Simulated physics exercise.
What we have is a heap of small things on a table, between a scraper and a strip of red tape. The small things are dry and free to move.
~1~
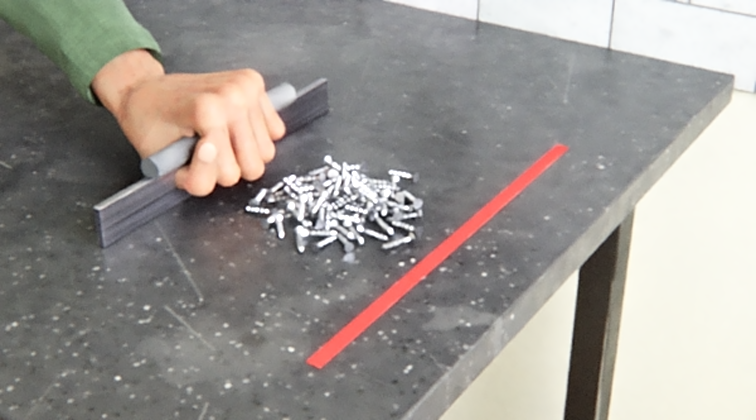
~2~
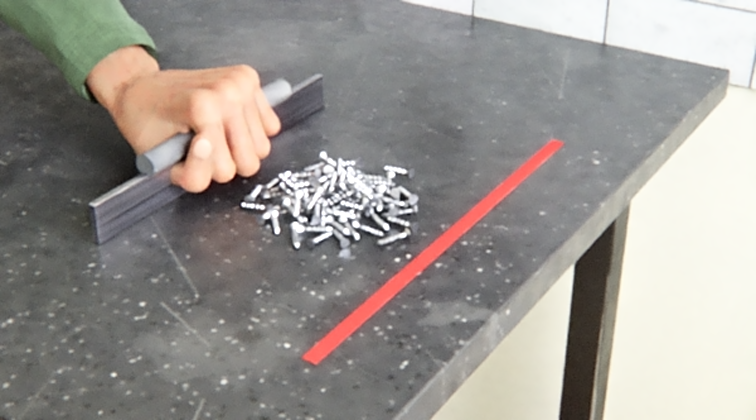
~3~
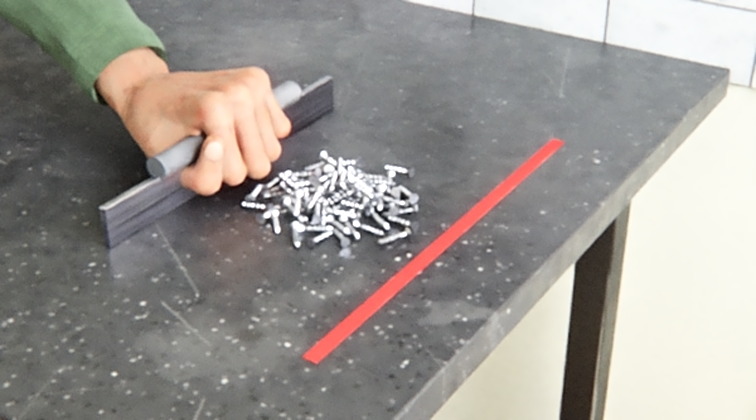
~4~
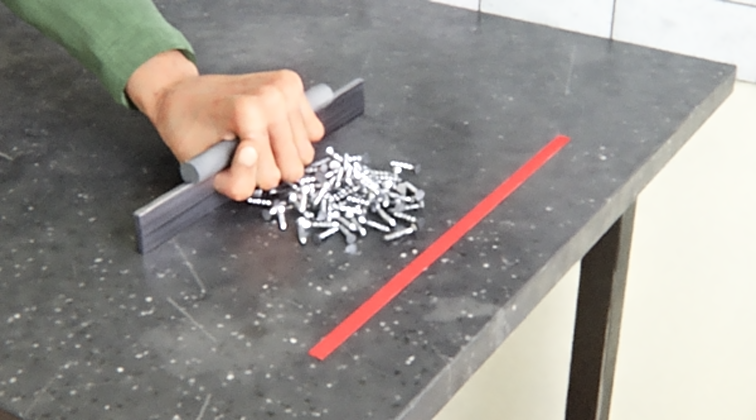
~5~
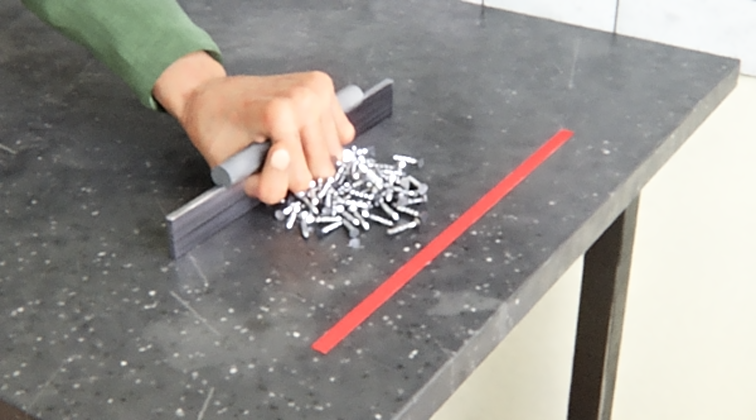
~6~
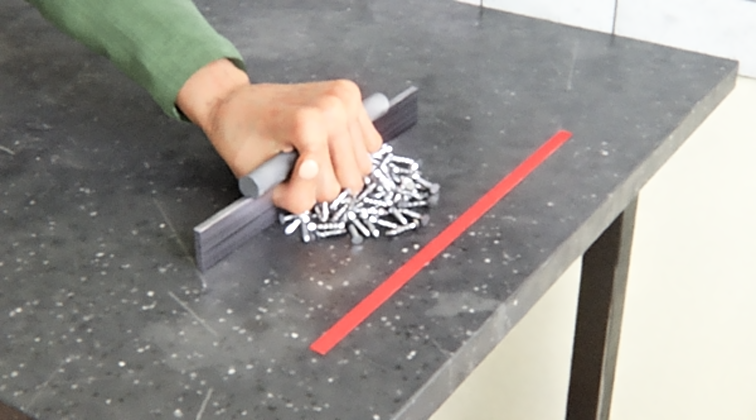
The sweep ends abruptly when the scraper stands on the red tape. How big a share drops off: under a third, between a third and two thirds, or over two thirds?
The part that falls is less than a third.
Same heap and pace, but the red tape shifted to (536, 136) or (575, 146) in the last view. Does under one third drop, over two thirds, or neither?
At the first place under a third, at the second under a third.
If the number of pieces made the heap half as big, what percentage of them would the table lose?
About 0 per cent.
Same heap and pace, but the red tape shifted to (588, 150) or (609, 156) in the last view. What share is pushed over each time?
About 50 and 80 per cent.
Soon after the last picture, scraper still moving, near (392, 172); heap all on the table, its front near (478, 237).
A little later, scraper stopped at the red tape; heap a stray few over the edge.
Later still, scraper stopped at the red tape; heap a small part over the edge.
At rest, scraper stopped at the red tape; heap a small part over the edge.
